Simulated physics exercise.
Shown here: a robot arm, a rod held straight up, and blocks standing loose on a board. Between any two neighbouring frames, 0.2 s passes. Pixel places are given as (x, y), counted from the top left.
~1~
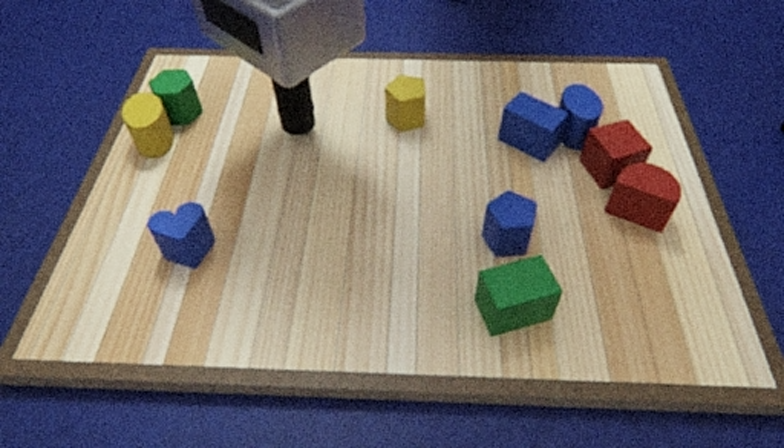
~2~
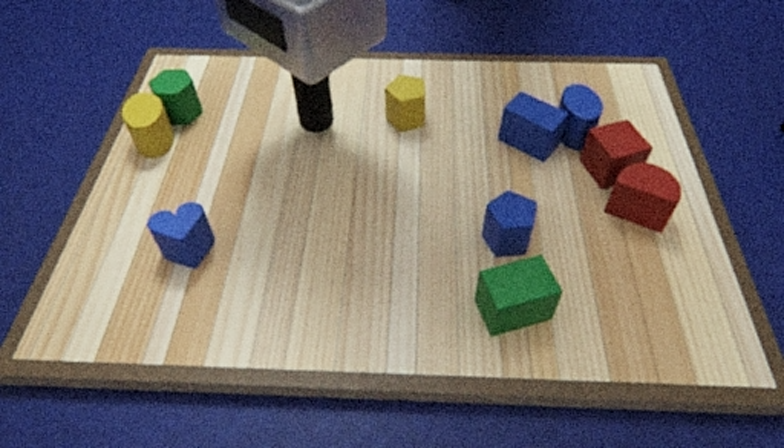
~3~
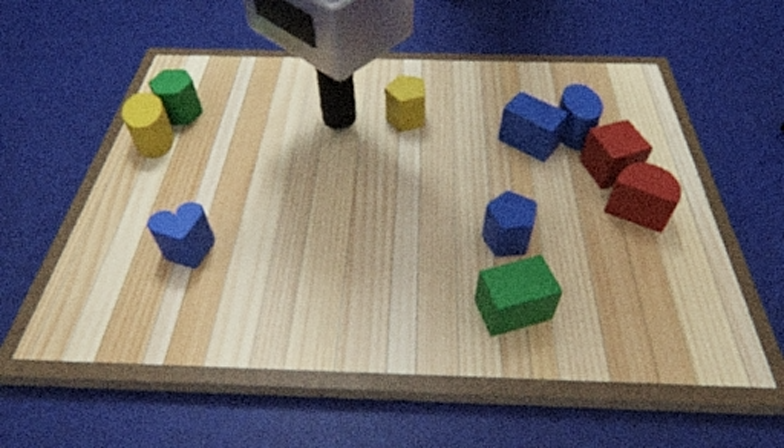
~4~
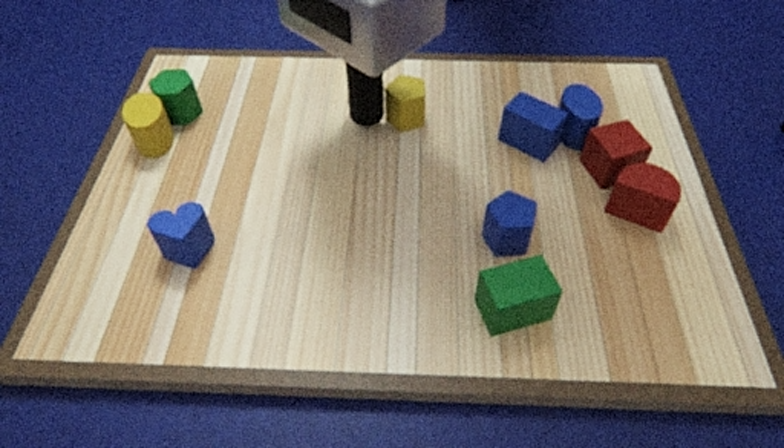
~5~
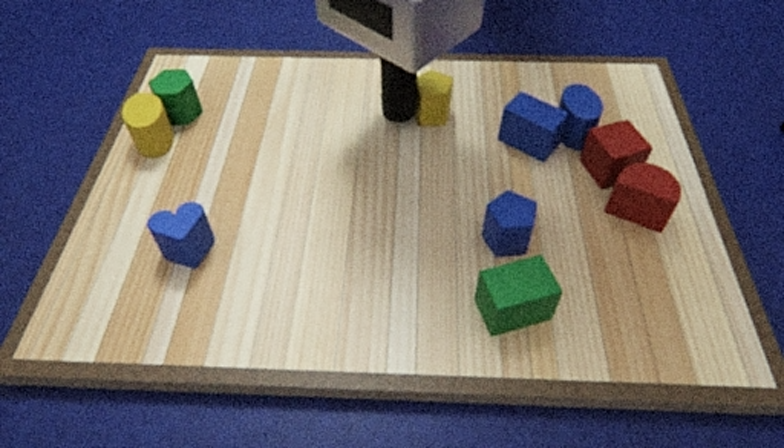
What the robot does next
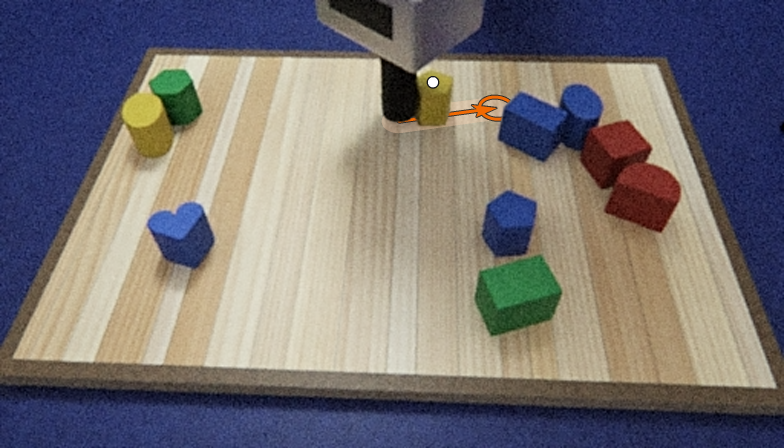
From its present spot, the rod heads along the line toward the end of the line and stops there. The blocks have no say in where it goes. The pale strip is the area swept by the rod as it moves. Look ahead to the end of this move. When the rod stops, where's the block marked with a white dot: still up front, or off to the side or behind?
Still being pushed.
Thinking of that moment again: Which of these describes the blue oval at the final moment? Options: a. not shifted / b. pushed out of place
Option a.
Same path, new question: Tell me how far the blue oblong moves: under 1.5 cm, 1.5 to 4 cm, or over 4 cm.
The best fit is under 1.5 cm.
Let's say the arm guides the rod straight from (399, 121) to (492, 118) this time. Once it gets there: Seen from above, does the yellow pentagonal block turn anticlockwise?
Yes, it checks out.
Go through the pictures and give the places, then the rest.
The first picture shows tip of the rod (299, 124), middles of tops, yellow pentagonal block (407, 87), blue oblong (536, 110), blue oval (583, 100).
The second picture shows rod (317, 122), nothing pushed.
The third picture shows rod (340, 119), nothing pushed.
The fourth picture shows rod (367, 115), nothing pushed.
The fifth picture shows rod (399, 112), yellow pentagonal block (433, 82), blue oblong (536, 110), blue oval (583, 100).
The line goes from (399, 121) to (496, 108); the dot is on the yellow pentagonal block.
The first path, step by step. Halfway along, rod (451, 105); yellow pentagonal block (485, 74).
At the end, rod (498, 99); yellow pentagonal block (532, 66), turned 10° anticlockwise; blue oblong unmoved; blue oval unmoved.
